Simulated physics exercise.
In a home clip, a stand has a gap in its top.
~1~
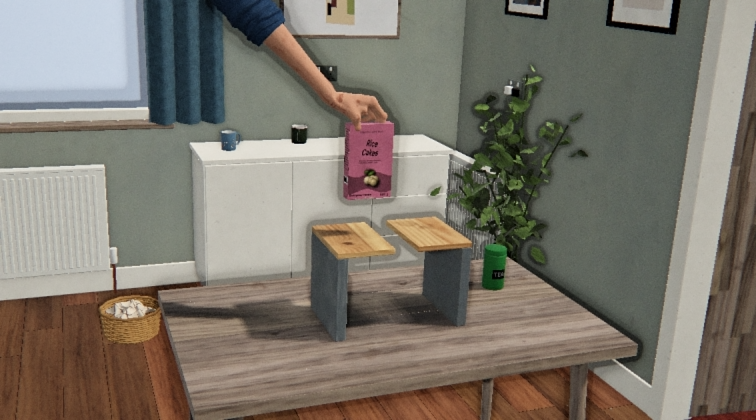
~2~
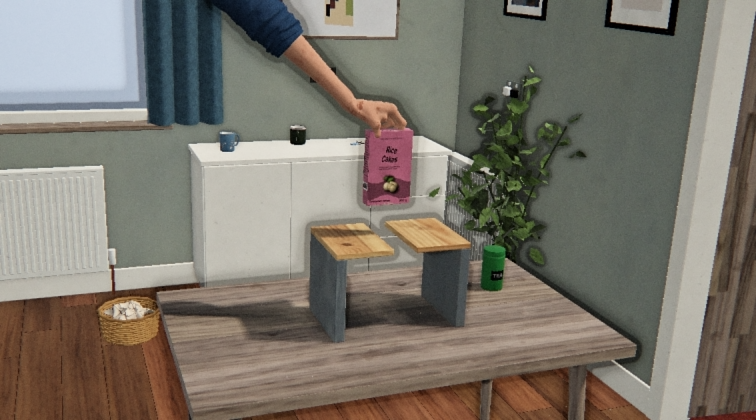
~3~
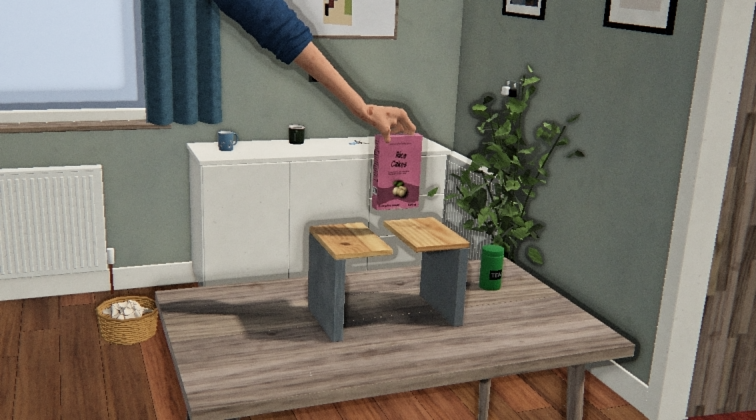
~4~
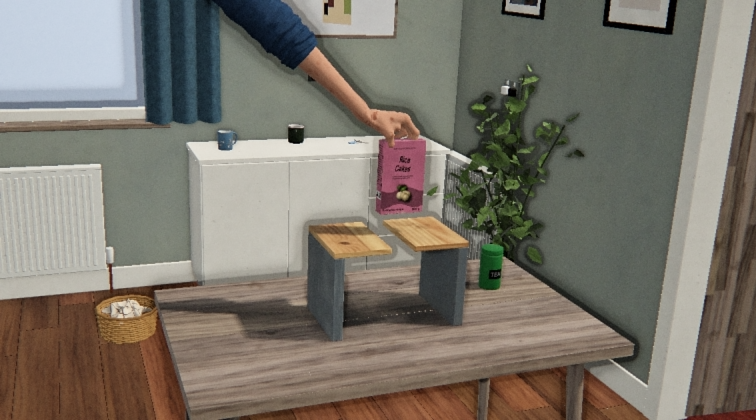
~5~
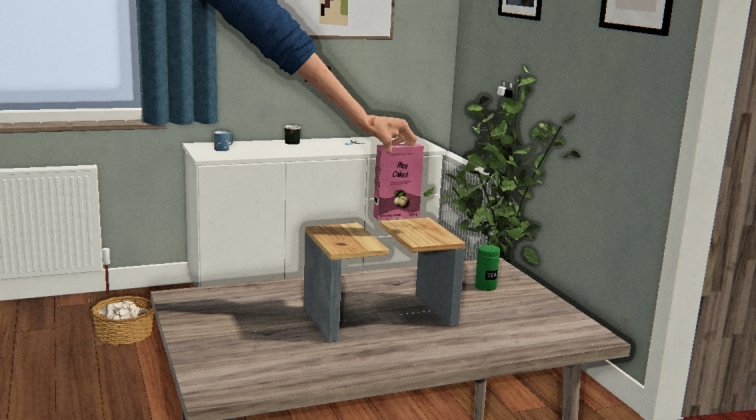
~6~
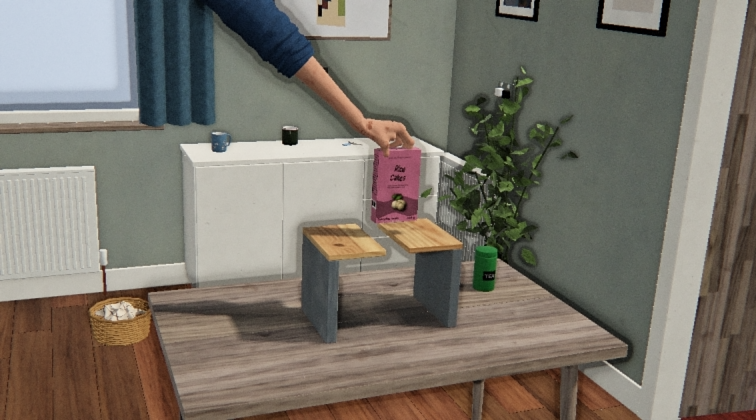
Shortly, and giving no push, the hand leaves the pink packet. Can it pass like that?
I foresee it remaining up top.
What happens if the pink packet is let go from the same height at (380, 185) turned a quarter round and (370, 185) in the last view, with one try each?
First try it falls clear through; second try it gets held up.
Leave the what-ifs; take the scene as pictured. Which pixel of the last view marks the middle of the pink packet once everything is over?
At about (395, 199).
Then, 0.20 s on from there, pink packet shifted a little near (395, 199).
Then, 0.60 s on from there, pink packet resting near (395, 199).
In the end, moved from the start, pink packet; green jar unmoved. At the end, from the last picture's camera, pink packet near (395, 199). The packet lodges.
